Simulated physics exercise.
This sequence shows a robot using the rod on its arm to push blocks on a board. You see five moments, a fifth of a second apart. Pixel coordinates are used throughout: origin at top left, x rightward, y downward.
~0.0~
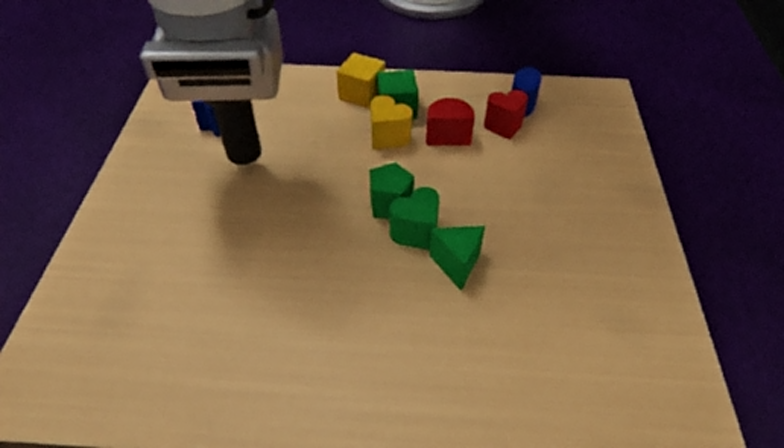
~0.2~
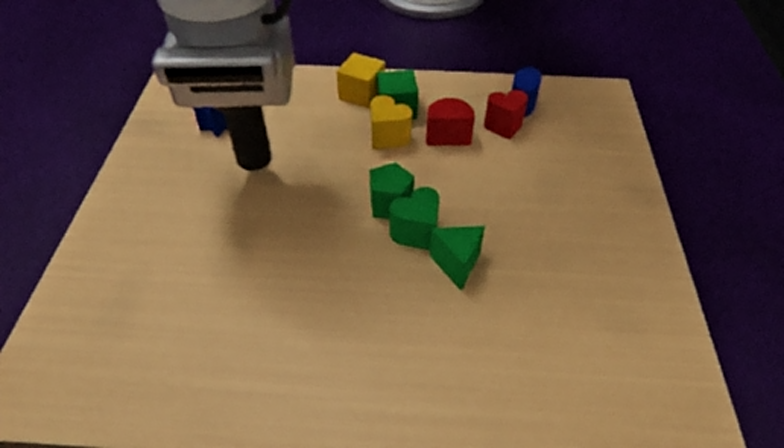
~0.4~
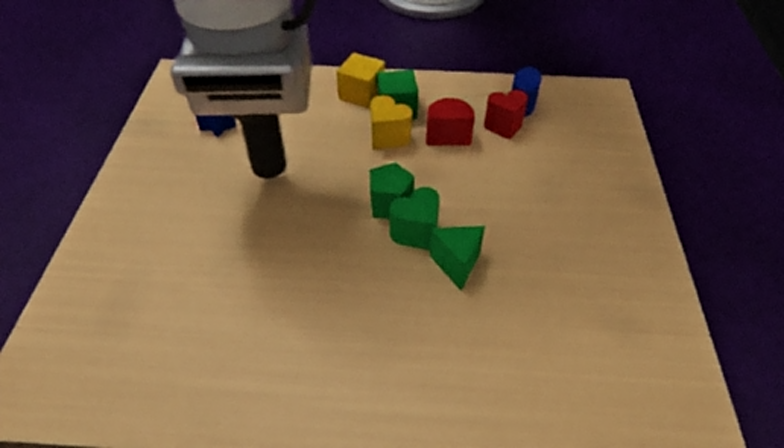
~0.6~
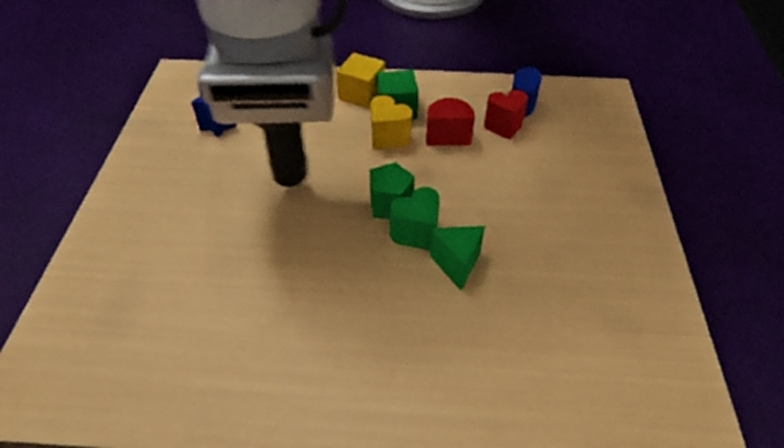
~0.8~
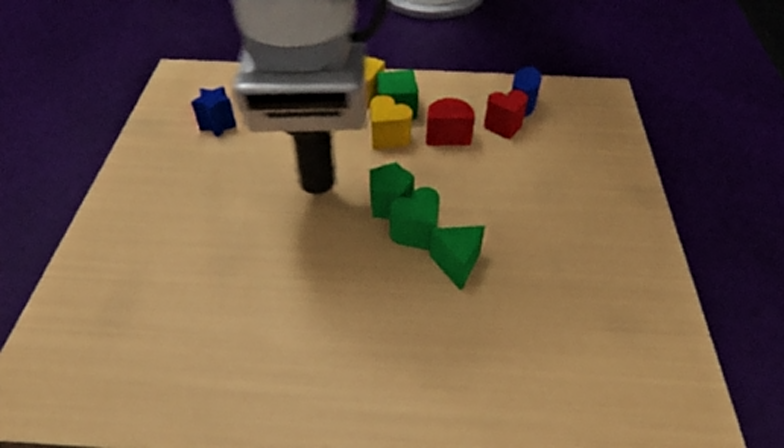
Robot arm with a black rod moving right and slightly nearer across a wooden board toward green blocks, all blocks staying still.
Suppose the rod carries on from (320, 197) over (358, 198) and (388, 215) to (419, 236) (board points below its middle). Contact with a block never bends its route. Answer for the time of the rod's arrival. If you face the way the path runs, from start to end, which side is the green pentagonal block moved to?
The shift is to the left of that direction.
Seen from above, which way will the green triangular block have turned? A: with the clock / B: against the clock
I choose B.
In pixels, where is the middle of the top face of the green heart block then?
Final place: (460, 233).
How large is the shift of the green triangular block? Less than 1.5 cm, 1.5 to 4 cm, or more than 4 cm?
The 1.5 to 4 cm band.
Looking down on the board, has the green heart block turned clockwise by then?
Final answer: Yes.
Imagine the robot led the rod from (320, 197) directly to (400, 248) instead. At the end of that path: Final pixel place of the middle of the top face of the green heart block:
That would be at about pixel (445, 209).
On the path given first. One third of the way, rod at (358, 184); green pentagonal block at (397, 180).
Two thirds of the way, rod at (390, 202); green pentagonal block at (428, 183); green heart block at (435, 213), turned 40° clockwise; green triangular block at (461, 242), turned 15° anticlockwise.
At the end, rod at (420, 222); yellow heart block not moved; green pentagonal block at (444, 186), turned 40° anticlockwise; green heart block at (460, 233), turned 50° clockwise; green triangular block at (482, 259), turned 30° anticlockwise.
